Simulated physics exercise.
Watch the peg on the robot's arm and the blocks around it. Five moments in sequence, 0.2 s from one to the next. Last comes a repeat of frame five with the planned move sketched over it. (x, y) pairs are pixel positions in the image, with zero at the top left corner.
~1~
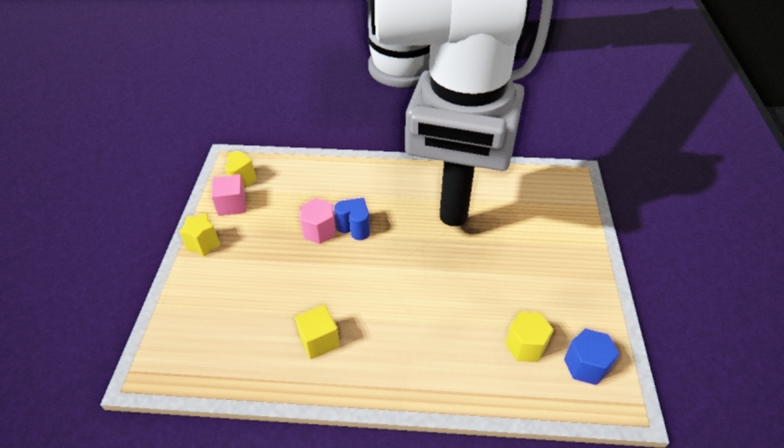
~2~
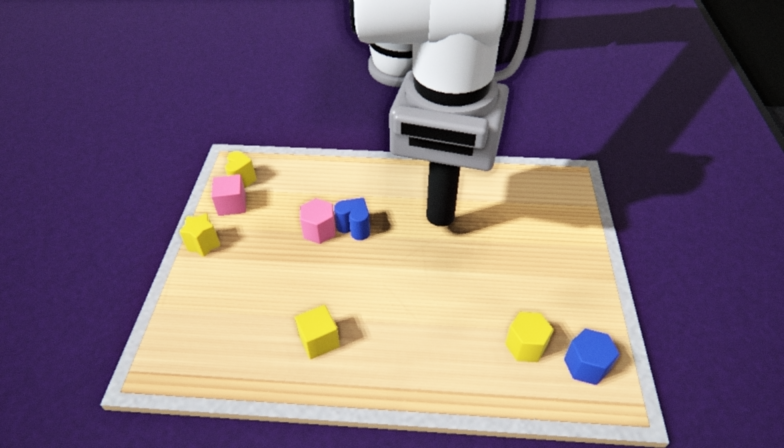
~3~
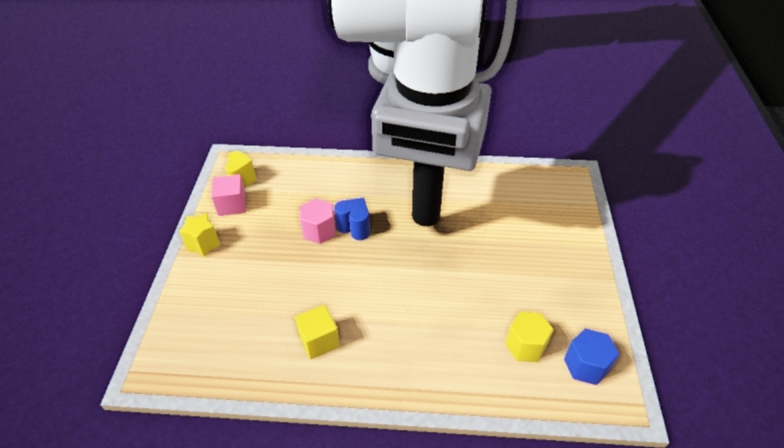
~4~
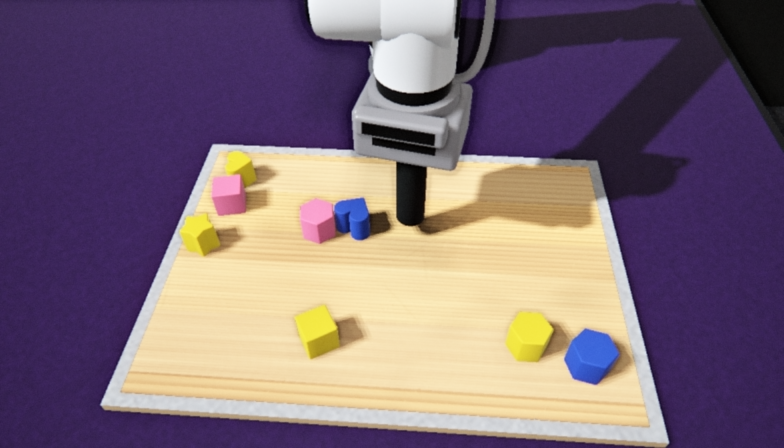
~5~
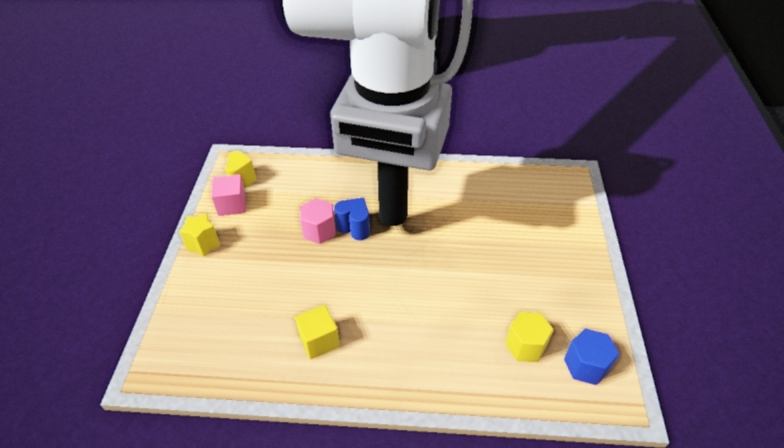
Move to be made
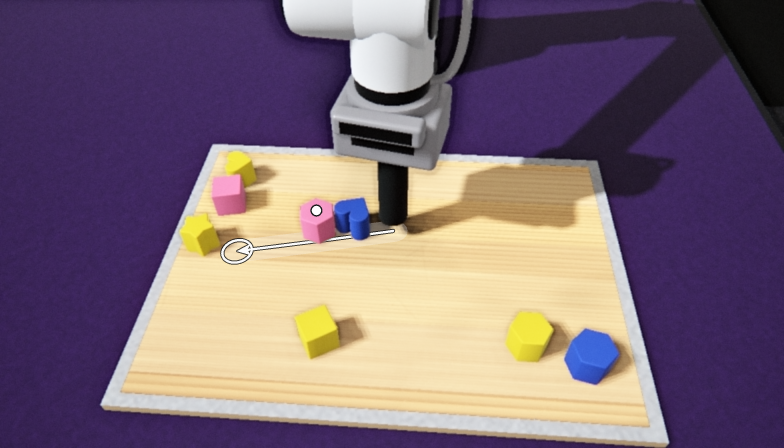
The footage shows a robot arm moving its black peg steadily left across a wooden board, nearing a blue heart-shaped block beside a pink hexagon, while these and the surrounding yellow, pink and blue blocks stay still.
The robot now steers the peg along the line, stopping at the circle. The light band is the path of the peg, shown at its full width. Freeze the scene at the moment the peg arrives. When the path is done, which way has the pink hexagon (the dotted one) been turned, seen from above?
Its spin: Anticlockwise.
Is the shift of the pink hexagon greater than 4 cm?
Final answer: Yes.
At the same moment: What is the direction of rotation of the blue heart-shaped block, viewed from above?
It goes clockwise.
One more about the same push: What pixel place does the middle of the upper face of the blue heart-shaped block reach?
Its top centre is at about (320, 199).
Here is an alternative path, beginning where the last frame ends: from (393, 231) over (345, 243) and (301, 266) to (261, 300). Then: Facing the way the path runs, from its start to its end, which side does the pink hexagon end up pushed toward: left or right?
So, looking from the first point of the path to the last, the pink hexagon moves rightwards.
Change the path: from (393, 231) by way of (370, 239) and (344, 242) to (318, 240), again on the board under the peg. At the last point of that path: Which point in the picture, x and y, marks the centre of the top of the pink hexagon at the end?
Around (289, 202).
Path on the board, in a line from (393, 231) to (237, 251); the dot is on the pink hexagon.
What follows on the original path. One third of the way, peg (340, 223); pink hexagon (291, 206), turned 55° anticlockwise; blue heart-shaped block (324, 201), turned 75° clockwise.
Two thirds of the way, peg (285, 230); pink hexagon (280, 203), turned 40° anticlockwise; blue heart-shaped block (320, 199), turned 90° clockwise.
At the end, peg (232, 236); yellow star block in place; pink hexagon (278, 203), turned 35° anticlockwise; blue heart-shaped block (320, 199), turned 90° clockwise.
